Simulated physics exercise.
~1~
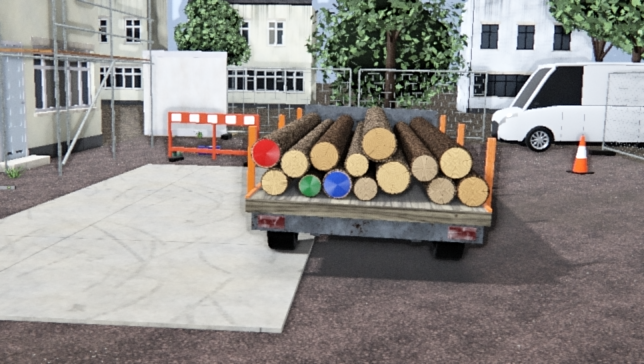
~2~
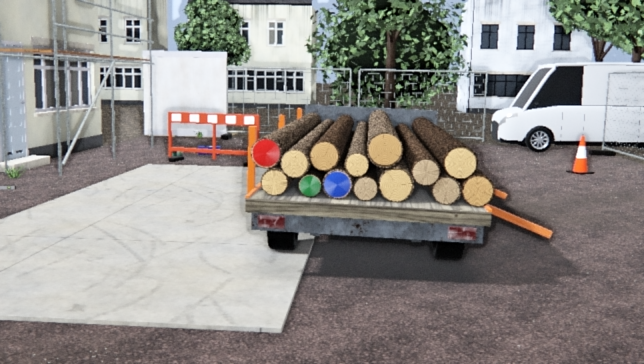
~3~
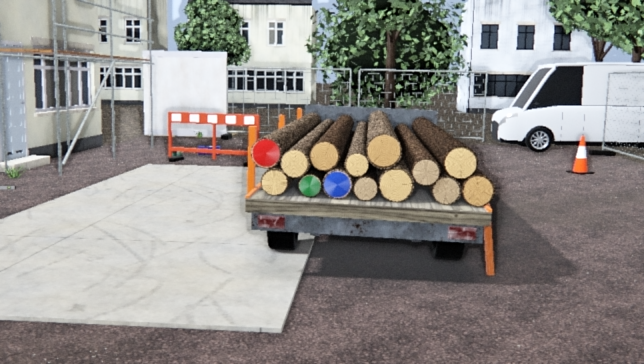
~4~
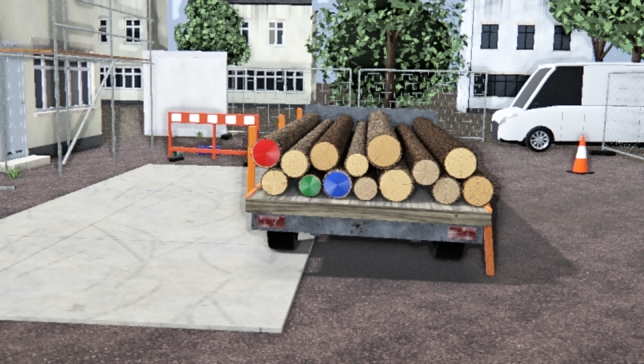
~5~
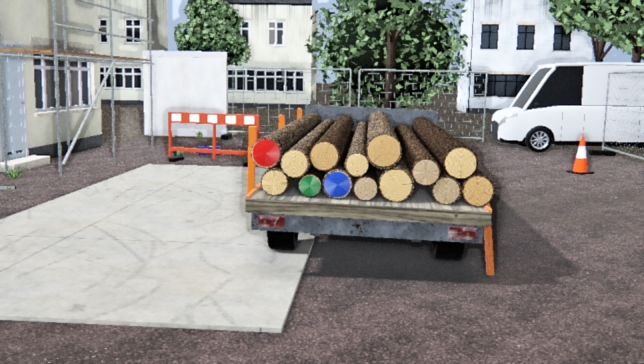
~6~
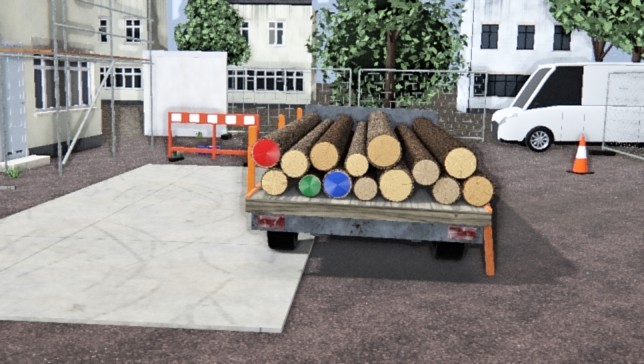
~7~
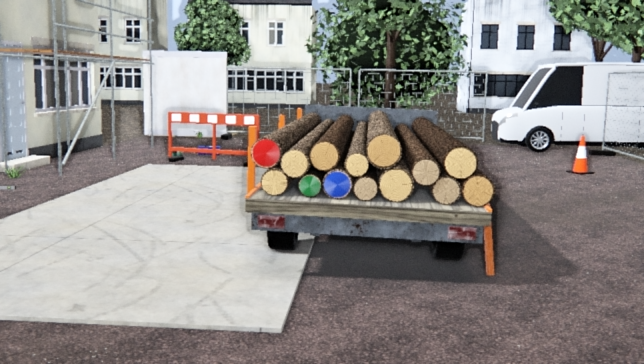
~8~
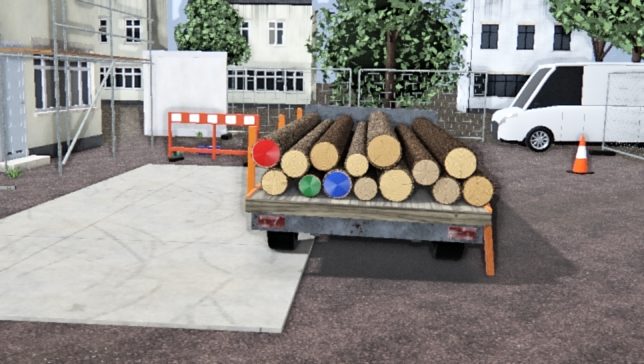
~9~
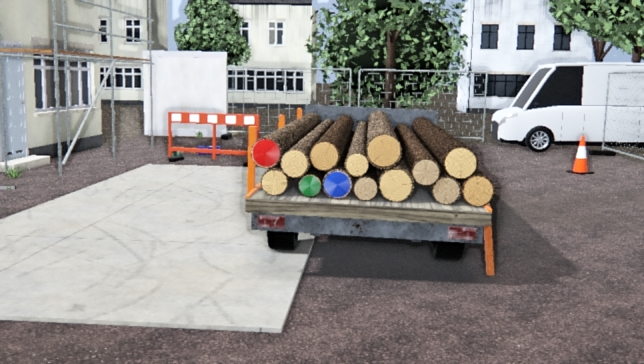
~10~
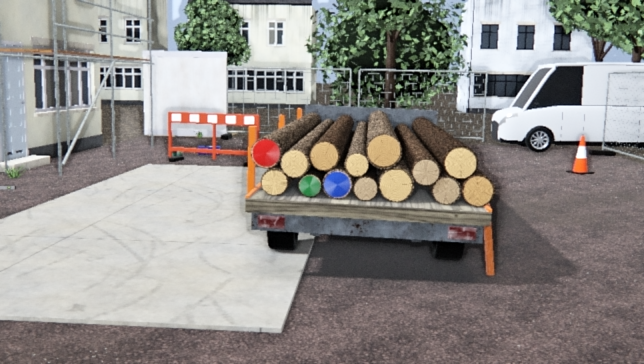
At first, a low flatbed trailer stands parked with its tail towards us, stacked with logs held between upright orange posts, in a yard with a white van and a traffic cone behind. One log end is painted red, one green and one blue. Then the posts on the right side drop outward, swinging down past the edge of the deck. They end up hanging below the right edge, while the left posts stay upright. The logs barely shift and none rolls off. At the end, the whole stack still rests on the trailer, motionless.
